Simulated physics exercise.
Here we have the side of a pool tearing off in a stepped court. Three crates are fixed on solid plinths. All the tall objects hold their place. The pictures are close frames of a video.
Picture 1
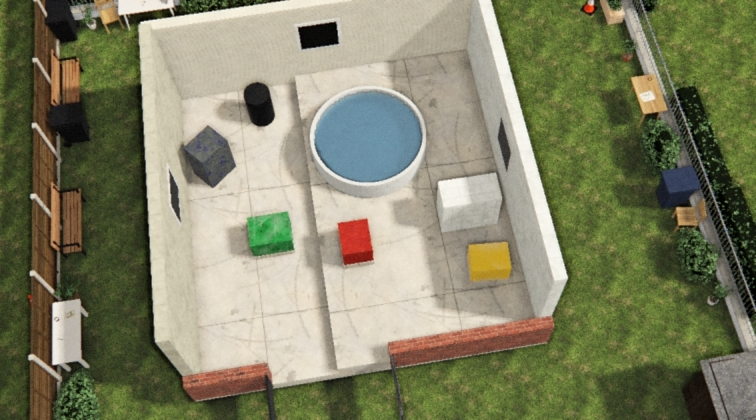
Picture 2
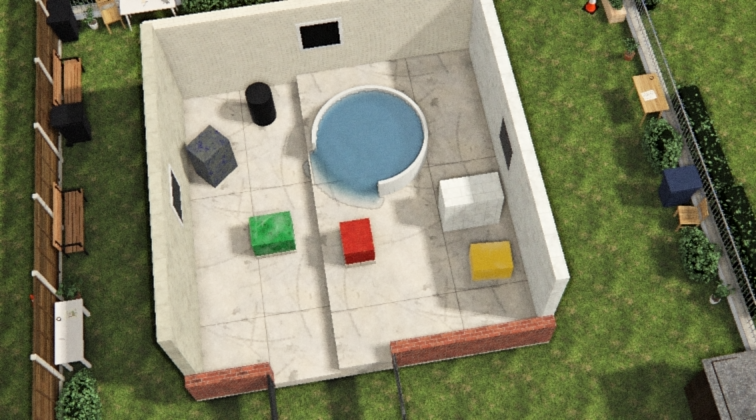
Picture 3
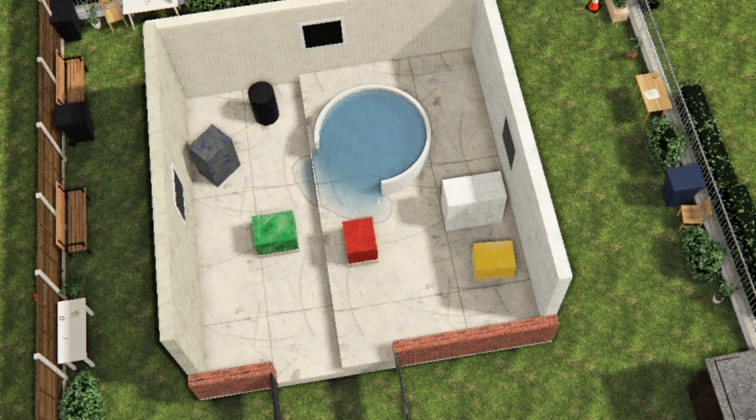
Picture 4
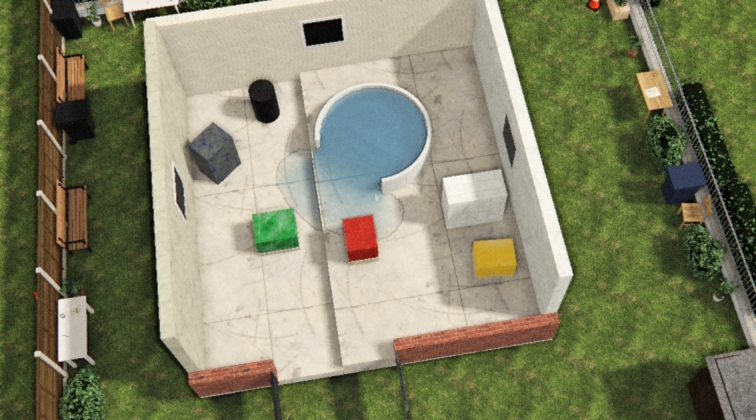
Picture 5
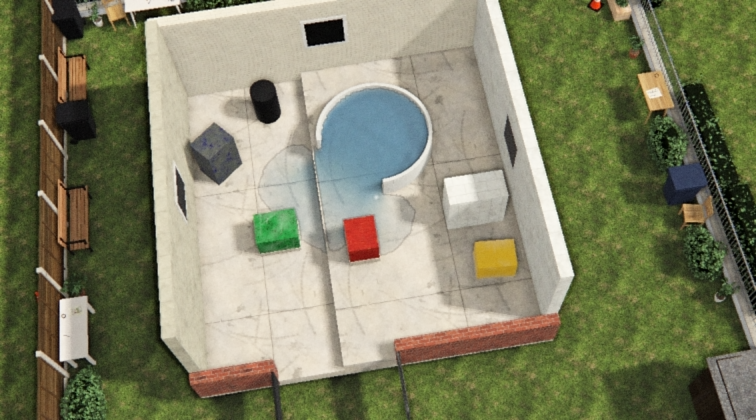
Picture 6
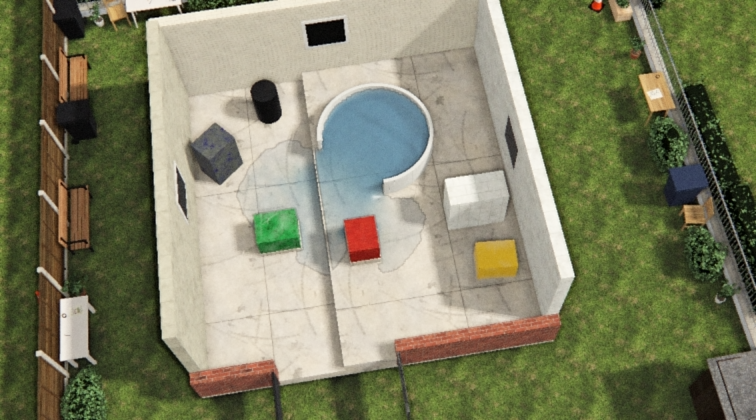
Water pours from the round pool's broken side and spreads around the green and red blocks.
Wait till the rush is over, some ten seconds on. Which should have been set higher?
In the end: The red crate is soaked; the green crate is soaked; the yellow crate keeps dry.
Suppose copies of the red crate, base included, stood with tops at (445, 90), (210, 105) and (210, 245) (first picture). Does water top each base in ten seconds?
One after the other: Is spared, stays dry, gets wet.
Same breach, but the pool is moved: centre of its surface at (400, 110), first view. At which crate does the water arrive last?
The yellow-painted one.
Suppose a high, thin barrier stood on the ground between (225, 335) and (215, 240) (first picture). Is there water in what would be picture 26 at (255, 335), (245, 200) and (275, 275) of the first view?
One after the other: Wet, awash, covered.
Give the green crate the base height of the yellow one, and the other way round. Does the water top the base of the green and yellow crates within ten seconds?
My reading: The green crate is wetted; the yellow crate is spared.
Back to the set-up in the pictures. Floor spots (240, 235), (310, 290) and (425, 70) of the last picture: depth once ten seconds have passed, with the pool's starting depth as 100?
In that order: 14, 14 and 0 per cent.
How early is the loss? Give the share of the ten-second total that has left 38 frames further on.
Near 55 in a hundred.
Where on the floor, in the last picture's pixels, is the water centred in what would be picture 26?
I would point to (309, 216).
A moment on, water covers 25 % of the floor; the red crate water round its plinth, the green crate water round its plinth, the yellow crate not reached.
Next, water covers 40 % of the floor; the red crate water round its plinth, the green crate water round its plinth, the yellow crate not reached.
Then, water covers 50 % of the floor; the red crate water round its plinth, the green crate water round its plinth, the yellow crate water round its plinth.
Later, water covers 65 % of the floor; the red crate water round its plinth, the green crate water round its plinth, the yellow crate water round its plinth.
In the end, water covers 70 % of the floor; the red crate was topped, the green crate was topped, the yellow crate stayed above the water.
